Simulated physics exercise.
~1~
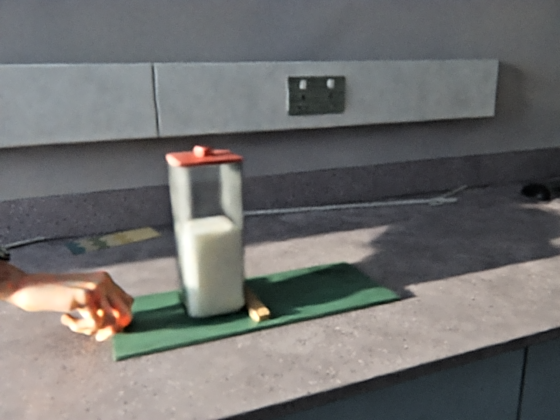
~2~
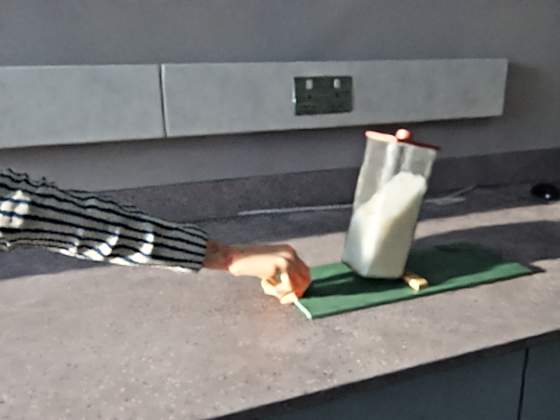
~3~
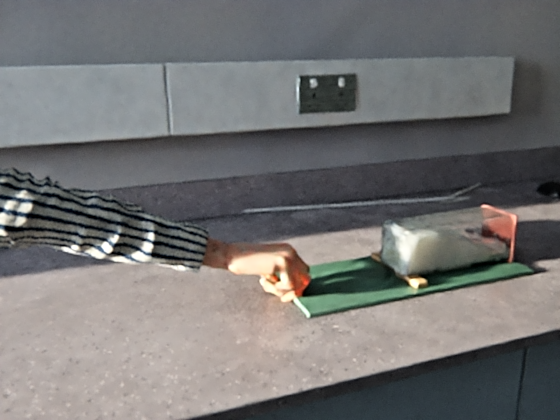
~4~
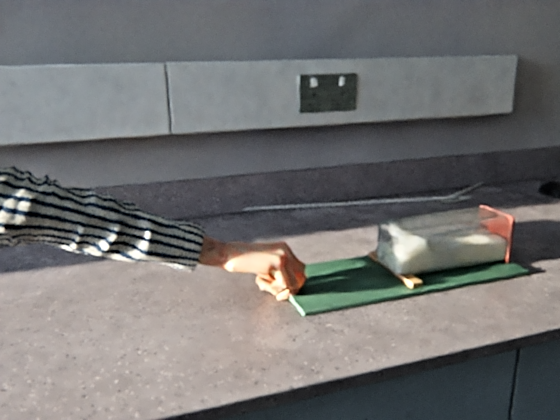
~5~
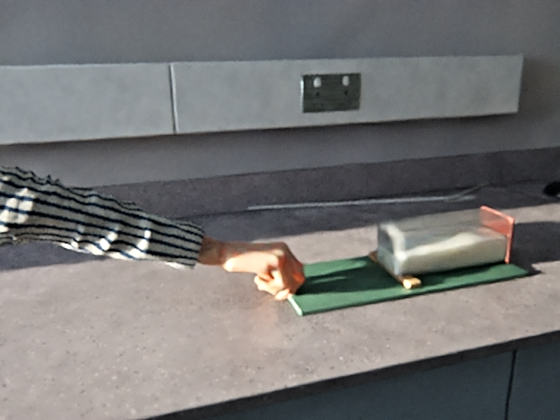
A hand in a striped sleeve slid a green board to the right along a grey counter, carrying a tall clear container of white liquid, which tipped over rightward across a small wooden strip and ended up lying on its side.
